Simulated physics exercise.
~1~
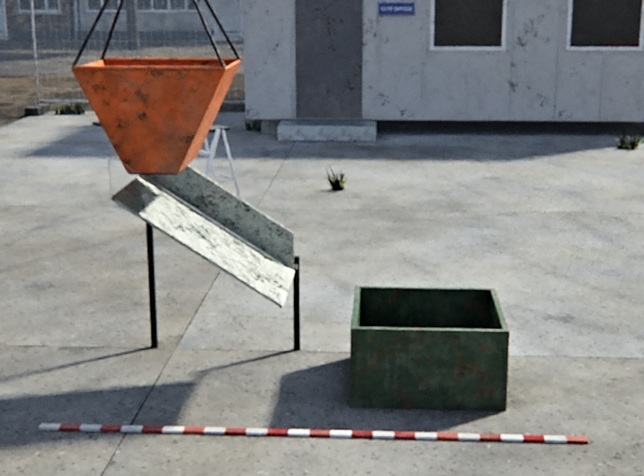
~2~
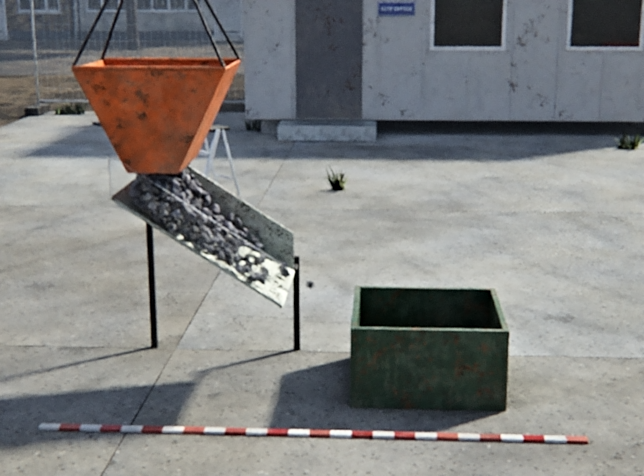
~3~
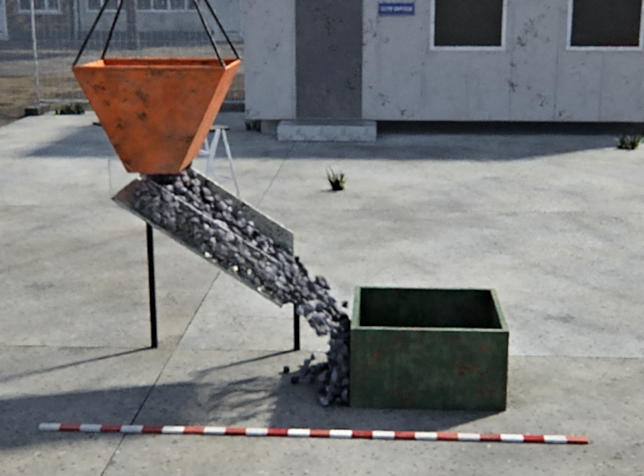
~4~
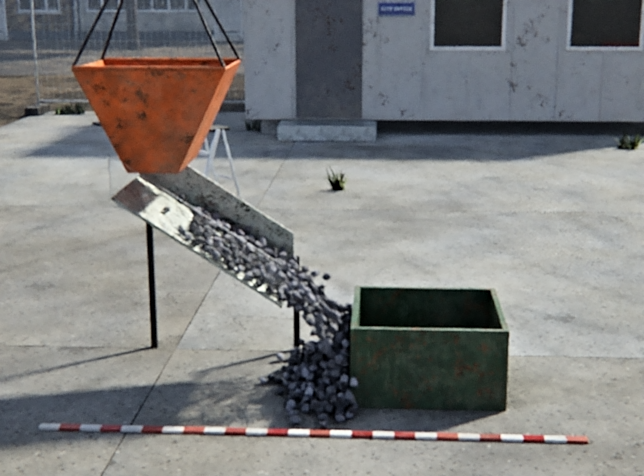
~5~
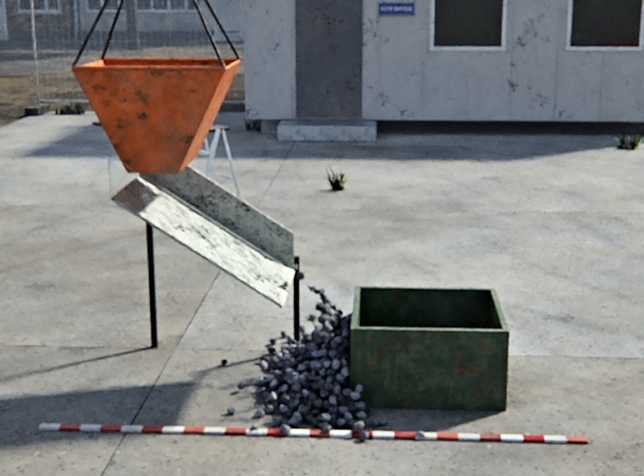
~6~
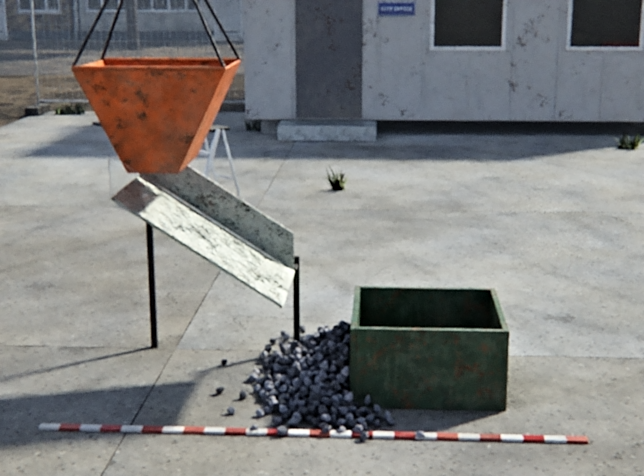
To begin with, an orange skip hangs still above a sloping steel chute, with an open green bin standing below to the right and a red and white striped staff lying on the concrete. Dark grey stones then pour from the bottom of the skip and slide down the chute to the right. They spill off its lower end but fall short, dropping against the bin's left side. The flow from the skip stops, and the last stones clear the steel while the heap grows and spreads towards the staff. Finally, the stones rest in a loose pile beside the bin, which has caught practically none.
